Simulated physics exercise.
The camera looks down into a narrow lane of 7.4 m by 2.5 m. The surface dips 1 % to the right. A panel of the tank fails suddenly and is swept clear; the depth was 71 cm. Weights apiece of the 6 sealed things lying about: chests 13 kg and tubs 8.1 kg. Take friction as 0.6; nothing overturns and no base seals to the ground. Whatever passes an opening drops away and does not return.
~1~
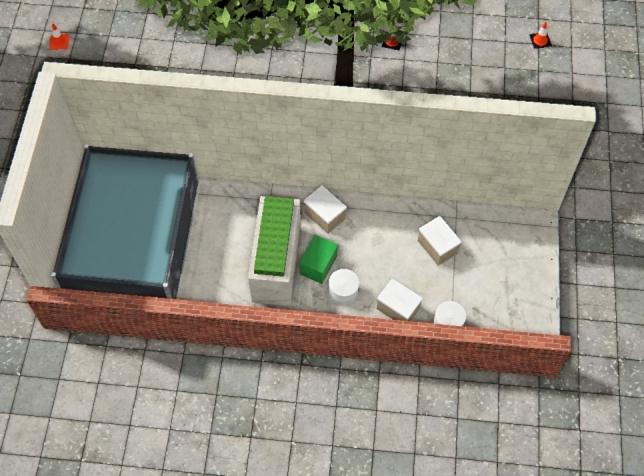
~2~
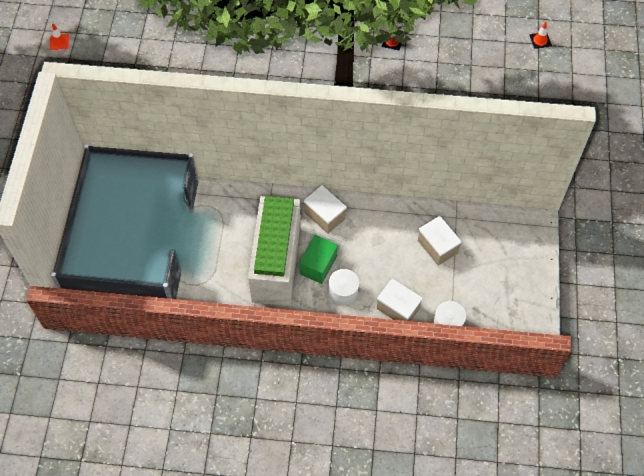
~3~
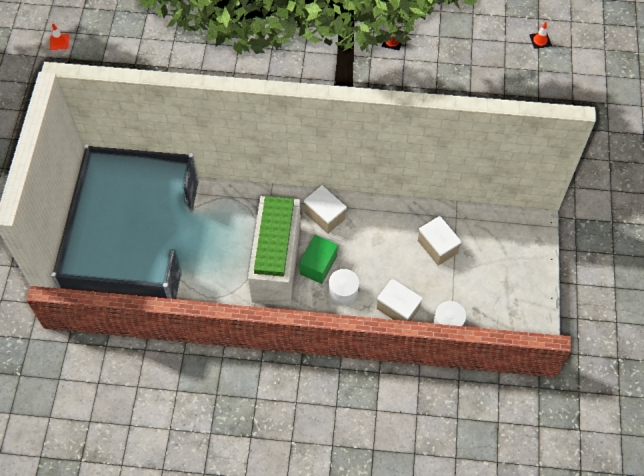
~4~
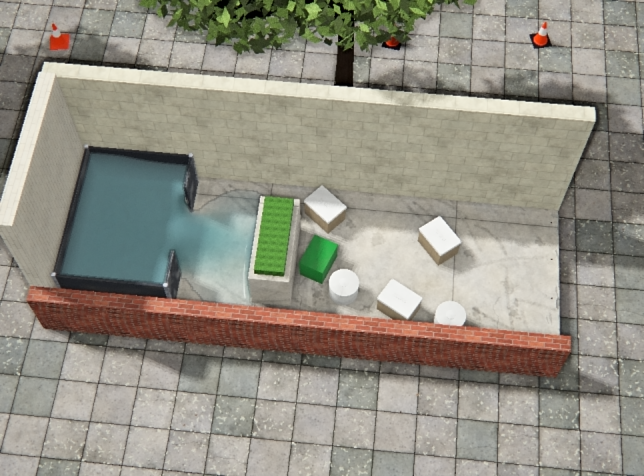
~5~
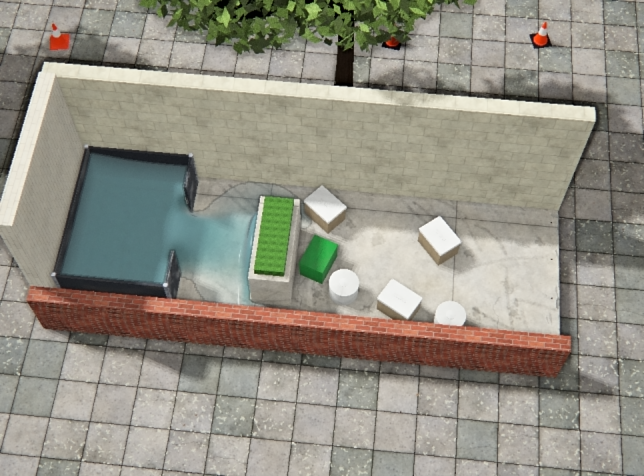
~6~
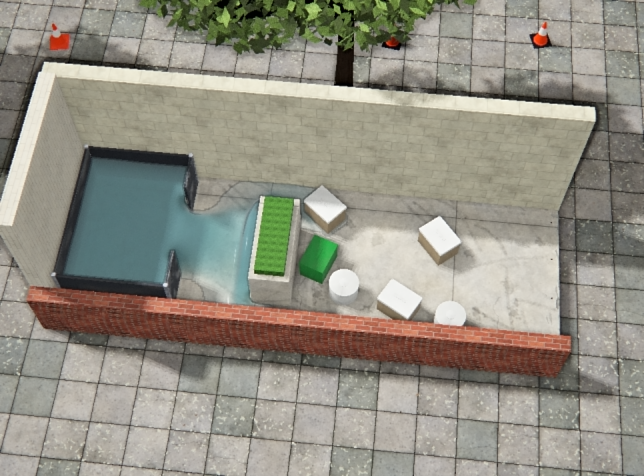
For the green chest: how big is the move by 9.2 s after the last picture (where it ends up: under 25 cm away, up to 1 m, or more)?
The green chest stays put.
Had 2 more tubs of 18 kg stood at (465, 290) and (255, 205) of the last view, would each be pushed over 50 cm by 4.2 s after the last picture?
In that order: Past it, over.
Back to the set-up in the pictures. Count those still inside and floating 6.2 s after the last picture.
At that moment 0.
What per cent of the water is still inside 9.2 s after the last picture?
Some 54 per cent remains.
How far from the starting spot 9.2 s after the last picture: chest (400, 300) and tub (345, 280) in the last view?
In turn: Washed out, washed out.
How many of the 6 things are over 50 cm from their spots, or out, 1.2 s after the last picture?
I count 1.
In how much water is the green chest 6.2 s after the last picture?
Roughly 3 cm.
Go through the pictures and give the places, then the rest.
The first frame shows the green chest at (318, 254) rests on the ground; water covers 3.4 m2; 0 of 6 have shifted.
The second frame shows the green chest at (318, 254) rests on the ground; water covers 4.0 m2; 0 of 6 have shifted.
The third frame shows the green chest at (318, 254), on the bottom; water covers 5.0 m2; 0 of 6 have shifted.
The fourth frame shows the green chest at (318, 254), on the bottom; water covers 5.6 m2; 0 of 6 have shifted.
The fifth frame shows the green chest at (318, 254), on the bottom; 6.0 m2 under water; 0 of 6 have shifted.
The sixth frame shows the green chest at (318, 254) rests on the ground; 6.3 m2 under water; 0 of 6 have shifted.
Then, 1.2 s after the last picture the green chest is near (318, 256), 0.0 m from its start, aground; 0 of 6 are out; 0 afloat.
Then, 3.8 s after the last picture the green chest is near (318, 256), 0.0 m from its start, aground; 4 of 6 are out; 1 afloat.
Then, 6.2 s after the last picture the green chest is near (318, 256), 0.0 m from its start, aground; 5 of 6 are out; 0 afloat.
Then, 9.2 s after the last picture the green chest is near (318, 256), 0.0 m from its start, aground; 5 of 6 are out; 0 afloat.
